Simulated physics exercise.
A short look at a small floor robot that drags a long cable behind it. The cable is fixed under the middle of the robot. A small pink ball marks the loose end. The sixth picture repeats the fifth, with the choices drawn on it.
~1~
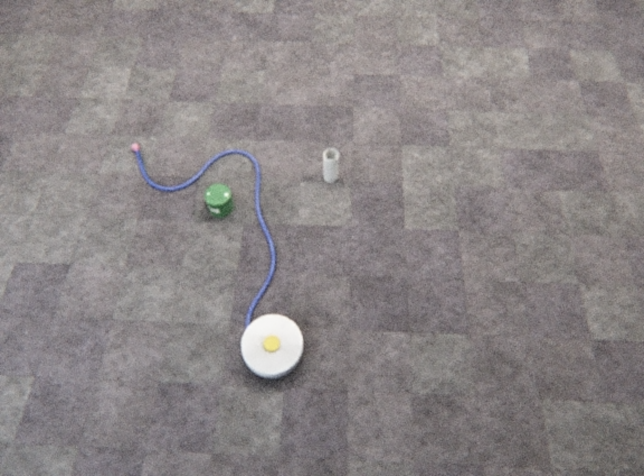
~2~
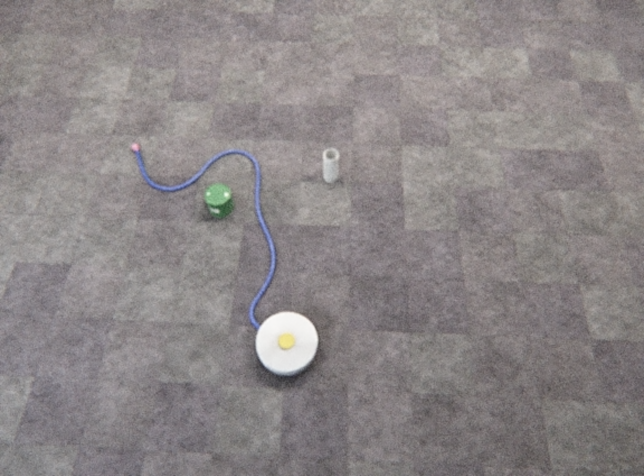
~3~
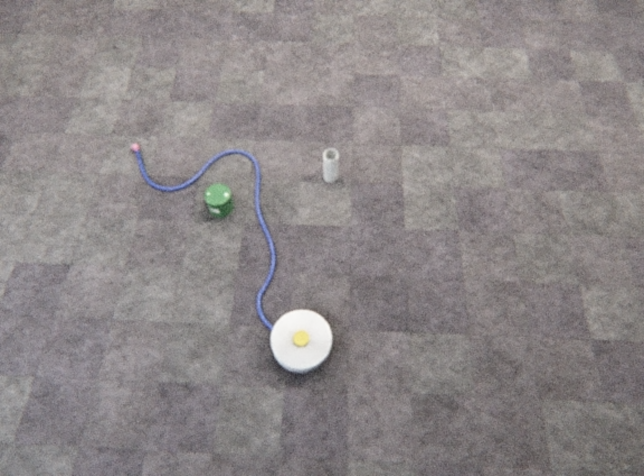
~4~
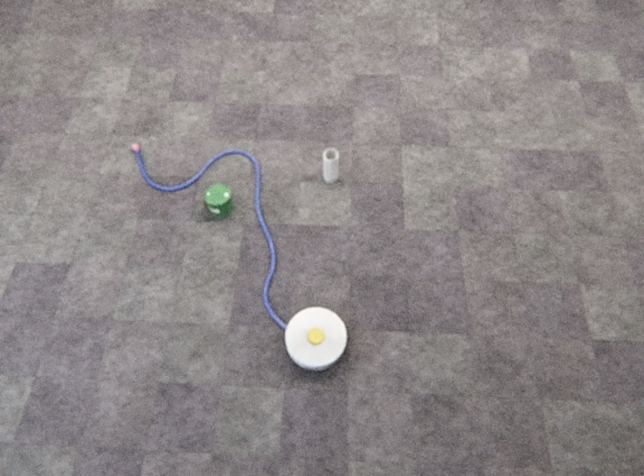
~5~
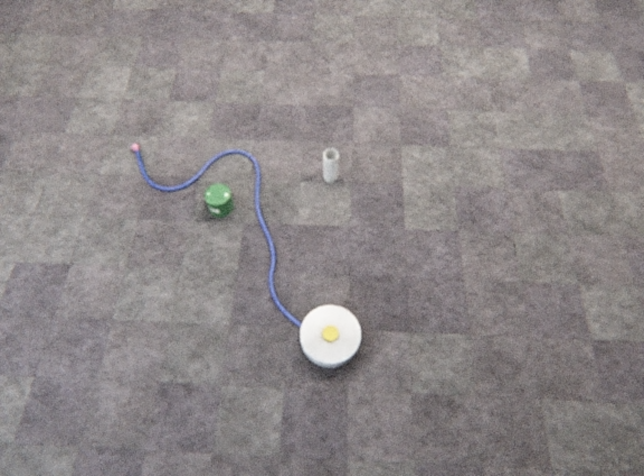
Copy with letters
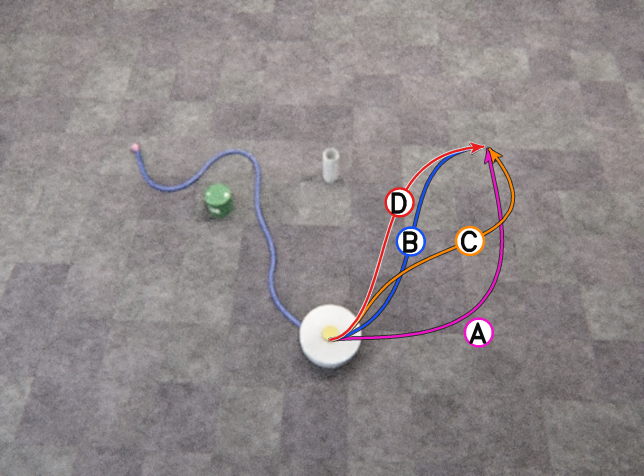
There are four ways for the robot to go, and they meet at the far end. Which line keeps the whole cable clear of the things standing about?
Everything stays clear on C.
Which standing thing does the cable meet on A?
It meets the green pot.
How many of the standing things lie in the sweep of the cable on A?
In all, one.
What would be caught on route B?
It meets the white post.
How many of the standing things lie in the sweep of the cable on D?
It sweeps one.
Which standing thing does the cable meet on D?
The white post.
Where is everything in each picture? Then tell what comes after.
In the first frame, robot (273, 347); free end (136, 147); green pot (220, 201).
In the second frame, robot (287, 344); green pot (220, 201).
In the third frame, robot (302, 342); free end (136, 147).
In the fourth frame, robot (316, 339); white post (331, 166).
In the fifth frame, robot (330, 337); green pot (220, 201); white post (331, 166); free end (136, 147).
On the marked copy, A from (330, 340) via (492, 287) to (488, 150); B from (330, 340) via (413, 231) to (483, 147); C from (330, 340) via (453, 248) to (490, 149); D from (330, 340) via (393, 217) to (483, 147).
Taking C. A third of the way, robot (422, 258), middle of the cable (257, 177), free end (136, 147).
Two thirds of the way, robot (514, 203), middle of the cable (306, 200), free end (136, 149).
When it is over, robot (490, 141), middle of the cable (314, 200), free end (138, 153); nothing has been touched.
As for the rest, A meets the green pot; B meets the white post; D meets the white post.
